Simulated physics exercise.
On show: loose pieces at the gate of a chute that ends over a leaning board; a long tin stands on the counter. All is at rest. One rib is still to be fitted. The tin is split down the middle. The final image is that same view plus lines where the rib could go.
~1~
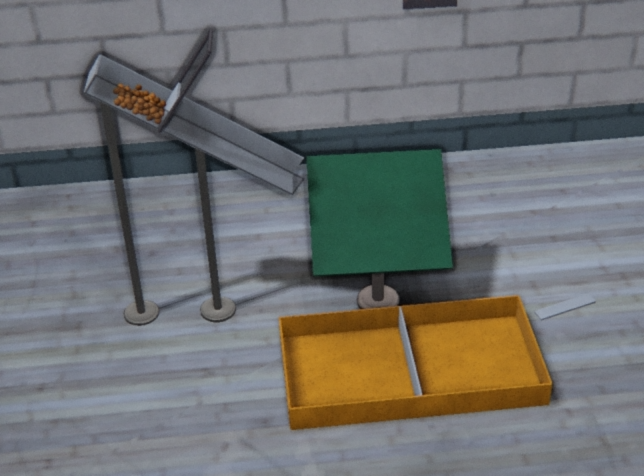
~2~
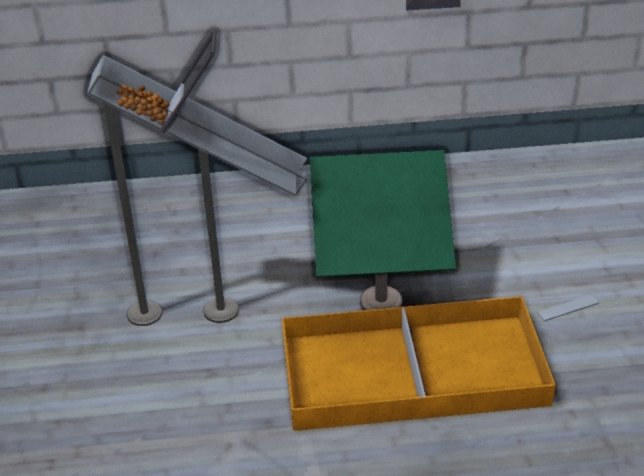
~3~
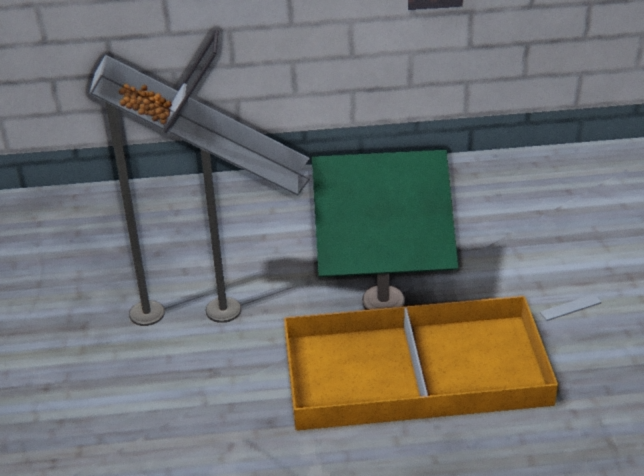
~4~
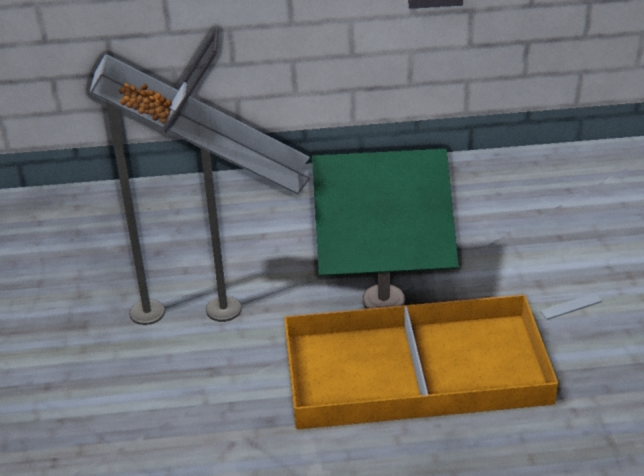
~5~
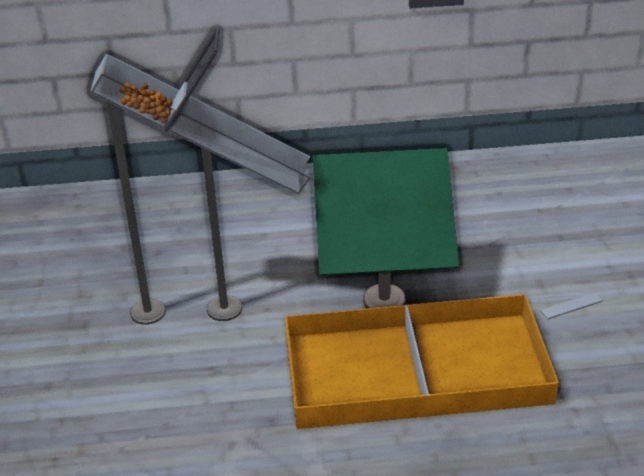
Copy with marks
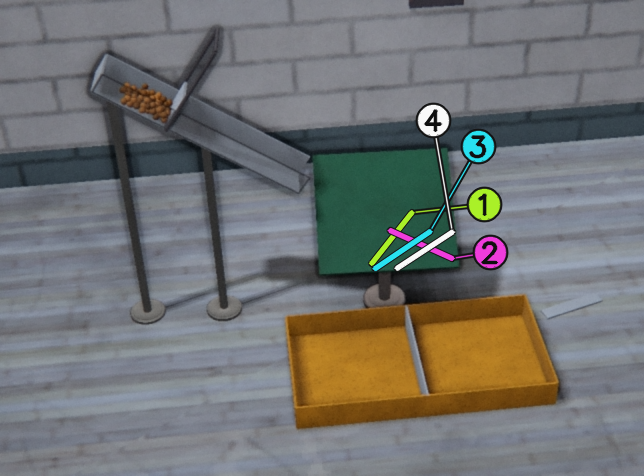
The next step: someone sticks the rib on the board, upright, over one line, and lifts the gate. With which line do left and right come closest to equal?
Choose 2.
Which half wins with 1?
The left half.
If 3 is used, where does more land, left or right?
More lands on the left.
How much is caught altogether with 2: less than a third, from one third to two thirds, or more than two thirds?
More than two thirds.
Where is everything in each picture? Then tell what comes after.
In the first picture, load behind the gate at (143, 107), roasted chickpeas; lip of the chute at (292, 184), sloping gently.
In the second picture, middle of the board at (382, 212), tilted fairly steeply; middle of its low edge at (386, 272); of its high edge at (377, 153).
In the third picture, front corners of the tin at (295, 409) and (557, 384); front end of its middle wall at (427, 397); gate still shut at (182, 96).
In the fourth picture, middle of the load at (149, 106); lip at (298, 184).
In the fifth picture, middle of the load at (149, 106); lip at (299, 183).
On the marked copy, line 1 from (411, 212) to (371, 263); line 2 from (390, 230) to (452, 258); line 3 from (429, 231) to (375, 268); line 4 from (452, 232) to (397, 268).
For line 1, of what is caught, all in the left half, none in the right.
For line 2, of what is caught, about half in the left half, about half in the right.
For line 3, of what is caught, nearly all in the left half, a small part in the right.
For line 4, of what is caught, nearly all in the left half, a small part in the right.
